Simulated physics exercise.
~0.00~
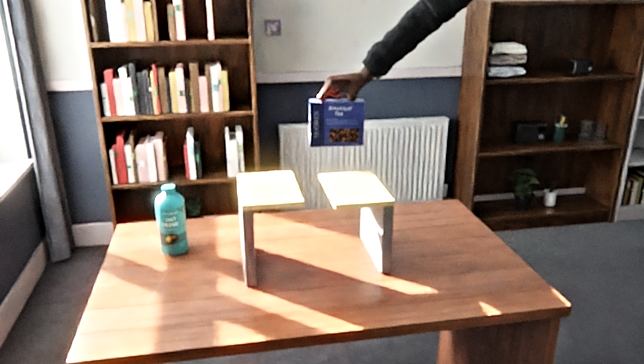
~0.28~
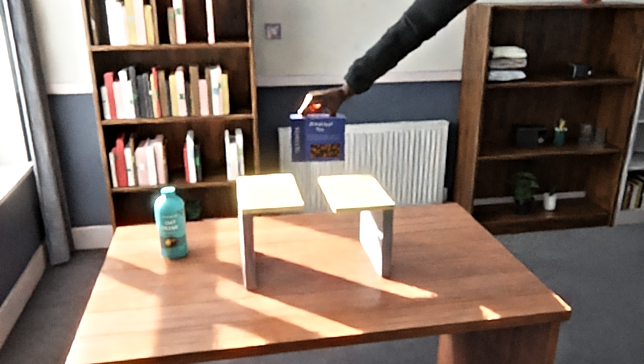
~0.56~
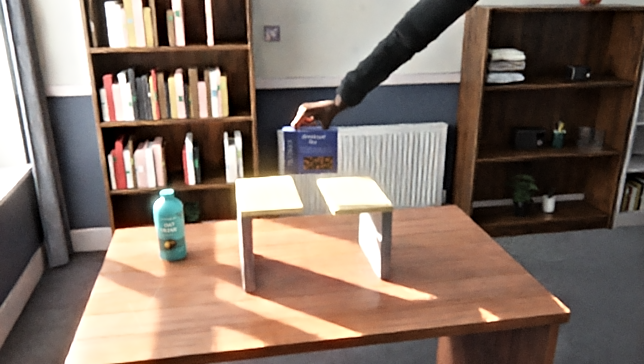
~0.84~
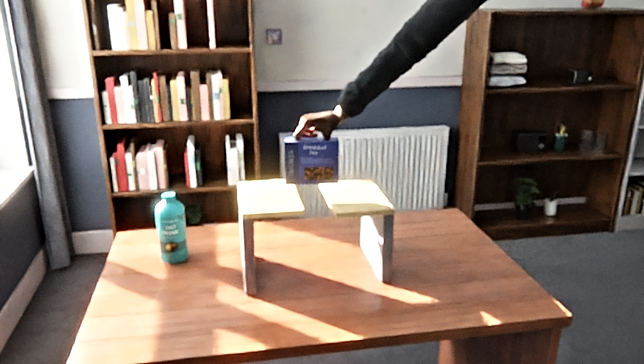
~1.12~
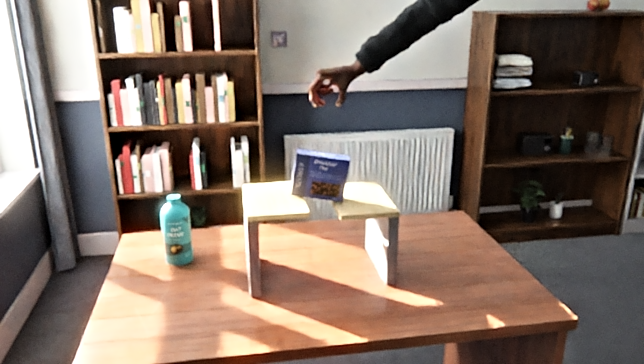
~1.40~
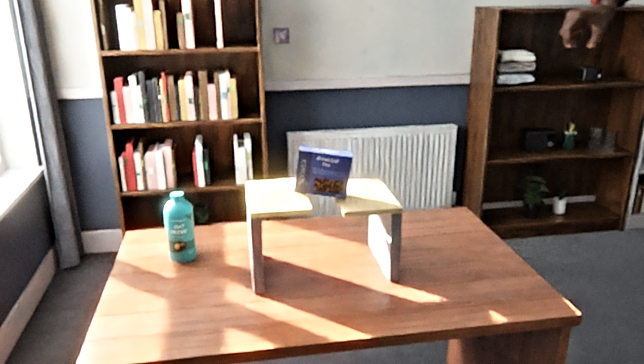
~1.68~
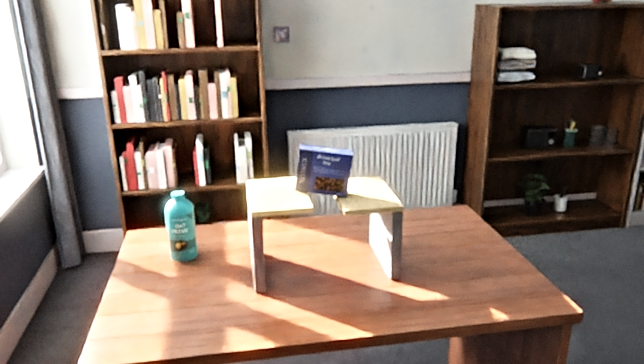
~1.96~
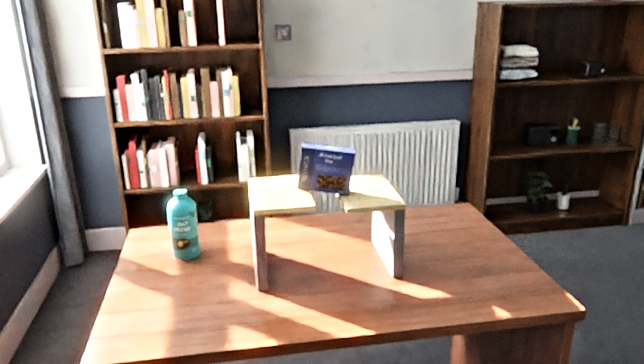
Hand lowering a blue packet over the gap between two ledges, releasing it and withdrawing, the packet staying lodged there, leaning slightly.
